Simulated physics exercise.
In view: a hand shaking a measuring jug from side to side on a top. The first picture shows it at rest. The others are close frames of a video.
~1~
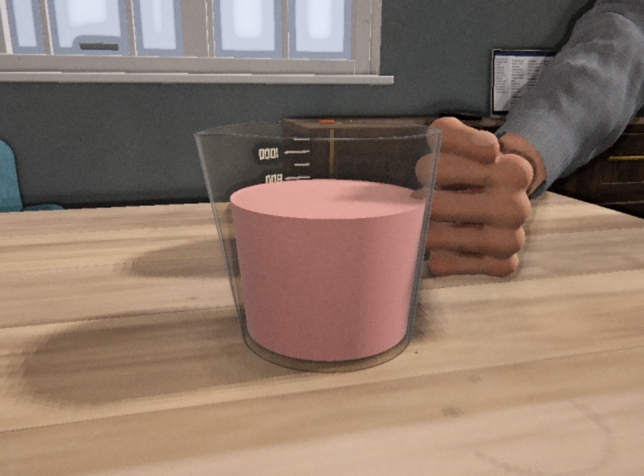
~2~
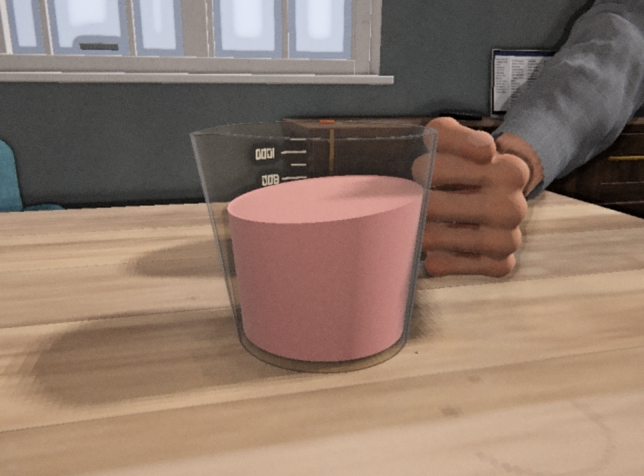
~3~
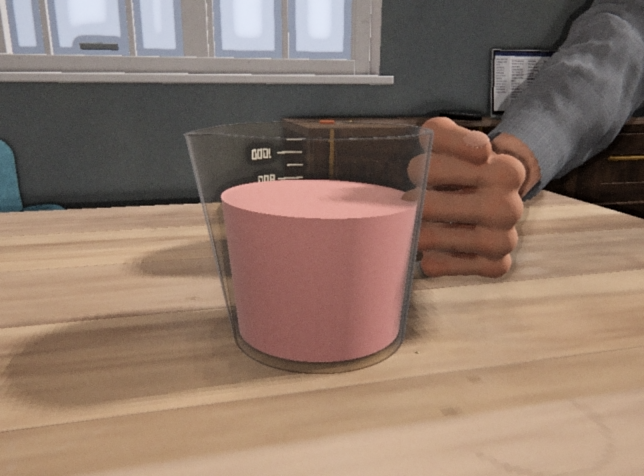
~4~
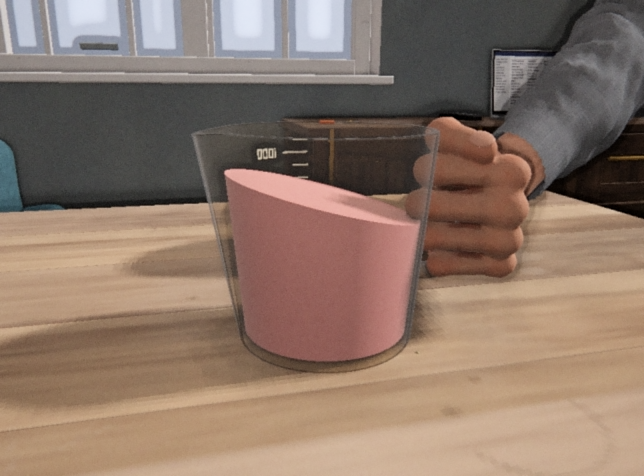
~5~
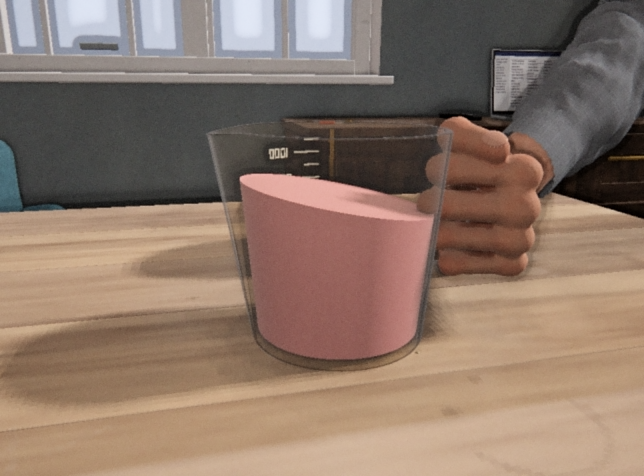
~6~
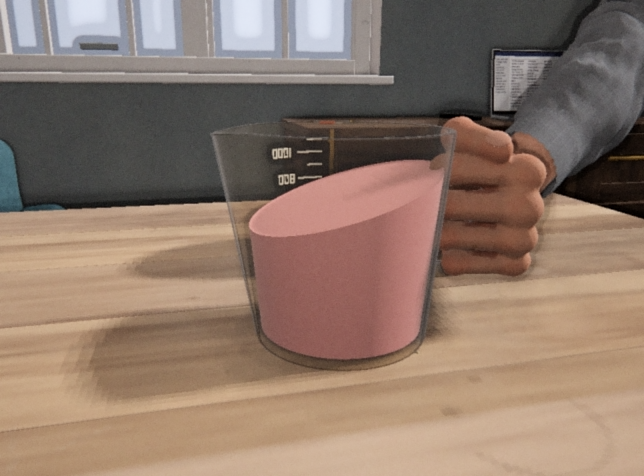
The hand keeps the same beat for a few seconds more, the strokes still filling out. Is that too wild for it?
It slops over.
Soon after, the highest wave so far goes over the rim.
In the end, the highest wave so far goes over the rim; some is on the top.
